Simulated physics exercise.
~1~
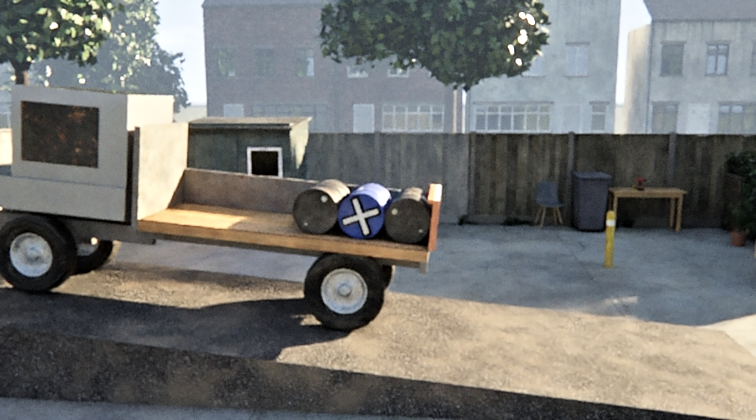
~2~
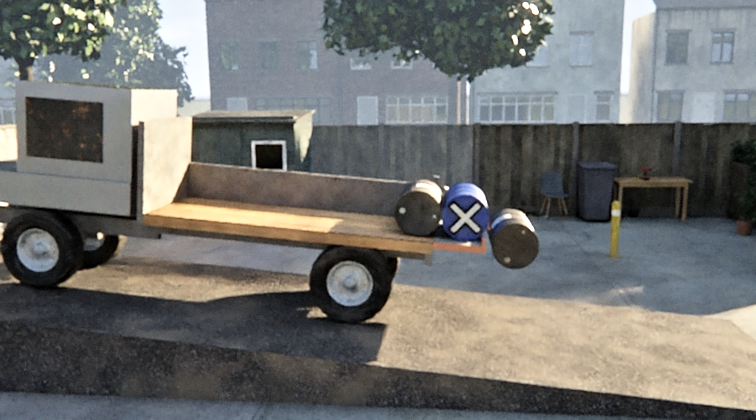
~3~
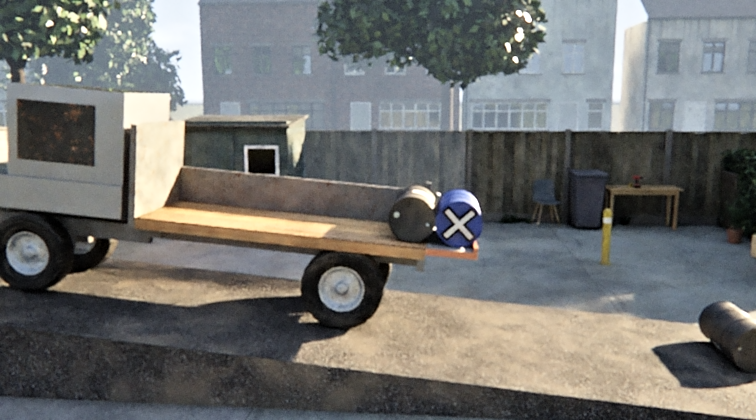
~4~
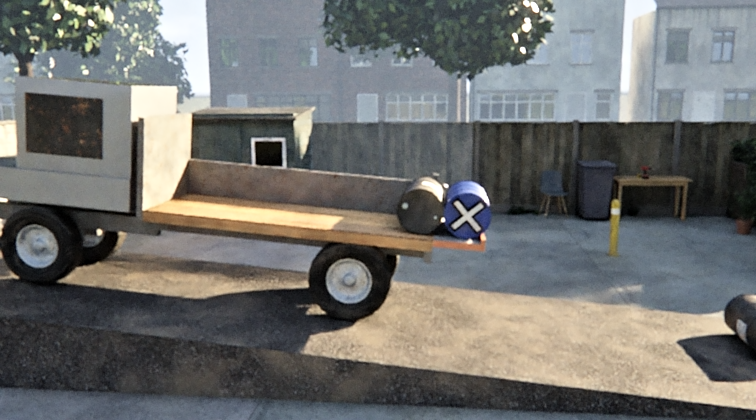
In a paved yard seen from the side, with a fence, trees and brick buildings behind, a grey flatbed truck stands on a gentle slope falling to the right. Two dark drums lie on their sides at the rear of its wooden bed, with a blue one marked by a white cross between them. The tailgate drops open, and the drums roll right onto it. The rightmost dark drum falls off the end and rolls away across the ground. The blue drum stays on the lowered tailgate, resting beside the remaining dark drum.
